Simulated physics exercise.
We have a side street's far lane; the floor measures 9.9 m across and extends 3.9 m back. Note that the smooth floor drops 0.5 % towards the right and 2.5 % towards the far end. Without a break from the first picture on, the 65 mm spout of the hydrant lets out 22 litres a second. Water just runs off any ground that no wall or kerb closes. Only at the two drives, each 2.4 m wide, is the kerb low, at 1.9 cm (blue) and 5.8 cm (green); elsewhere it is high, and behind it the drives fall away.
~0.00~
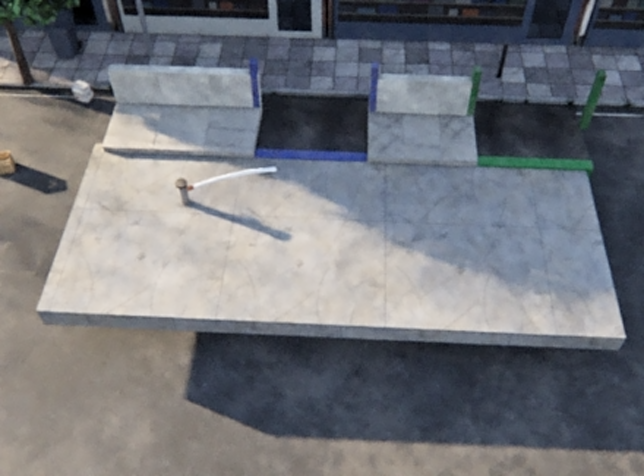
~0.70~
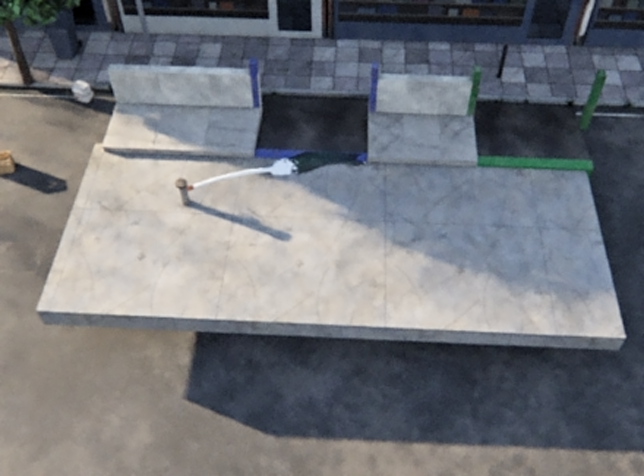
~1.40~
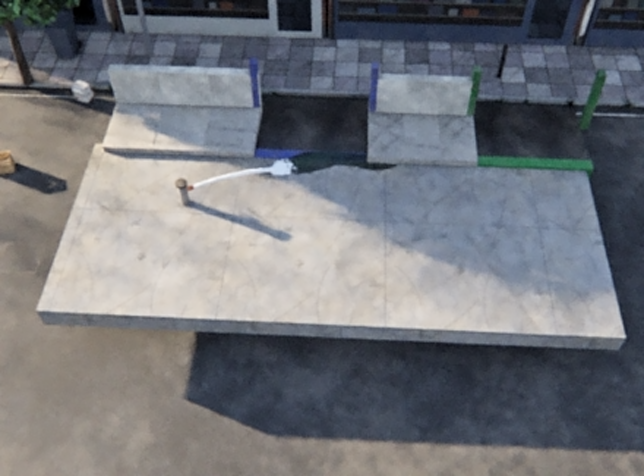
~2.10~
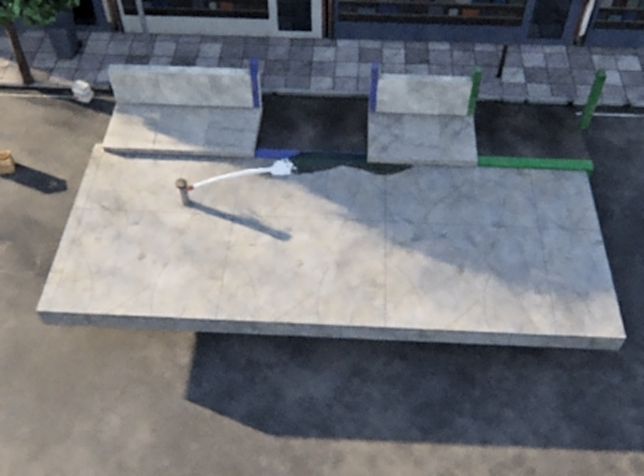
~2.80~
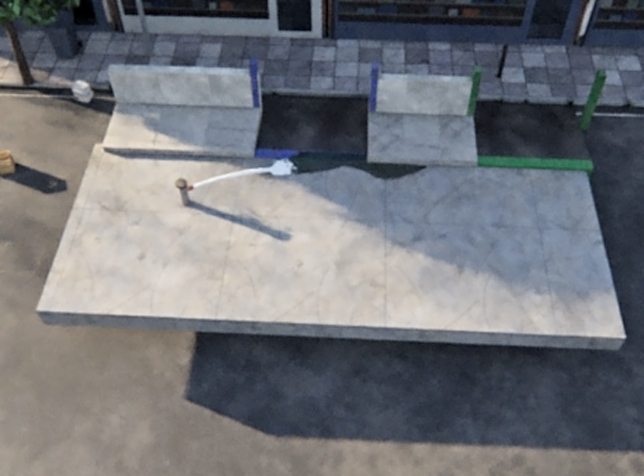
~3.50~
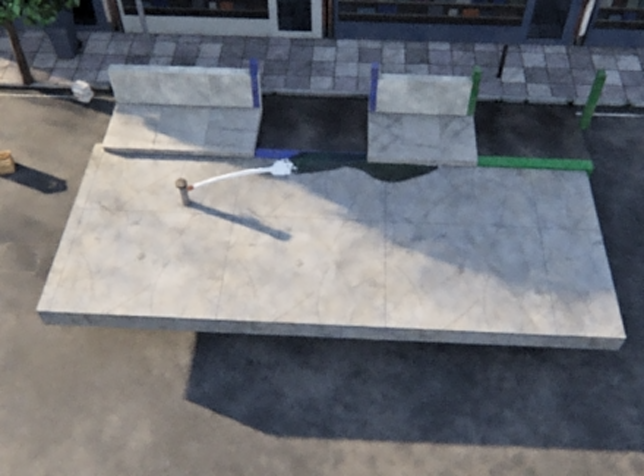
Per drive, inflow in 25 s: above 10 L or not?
At the end, the blue driveway tops the threshold, the green driveway falls short of the threshold.
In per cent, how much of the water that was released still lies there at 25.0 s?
Roughly 8 per cent.
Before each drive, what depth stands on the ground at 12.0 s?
Depth (cm) - blue: 1.4, green: 1.0.
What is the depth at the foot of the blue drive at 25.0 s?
I'd say close to 1.4 cm.
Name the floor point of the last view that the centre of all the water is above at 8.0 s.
Roughly (386, 169) in the last view.
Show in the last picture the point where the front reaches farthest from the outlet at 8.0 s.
Front tip: Around pixel (504, 169).
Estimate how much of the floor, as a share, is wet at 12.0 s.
About 5 percent of the floor.
After 5.0 s water covers 5 % of the floor and is deepest (3 cm) near (298, 161); blue driveway 1.5 cm at the lowered kerb, 92 L in, green driveway not reached.
After 8.0 s water covers 5 % of the floor and is deepest (3 cm) near (298, 161); blue driveway 1.5 cm at the lowered kerb, 151 L in, green driveway not reached.
After 12.0 s water covers 5 % of the floor and is deepest (3 cm) near (298, 161); blue driveway 1.5 cm at the lowered kerb, 231 L in, green driveway 1.1 cm at the lowered kerb, 0 L in.
After 16.0 s water covers 10 % of the floor and is deepest (3 cm) near (298, 161); blue driveway 1.5 cm at the lowered kerb, 311 L in, green driveway 1.6 cm at the lowered kerb, 0 L in.
After 25.0 s water covers 10 % of the floor and is deepest (3 cm) near (298, 161); blue driveway 1.5 cm at the lowered kerb, 491 L in, green driveway 1.9 cm at the lowered kerb, 0 L in.
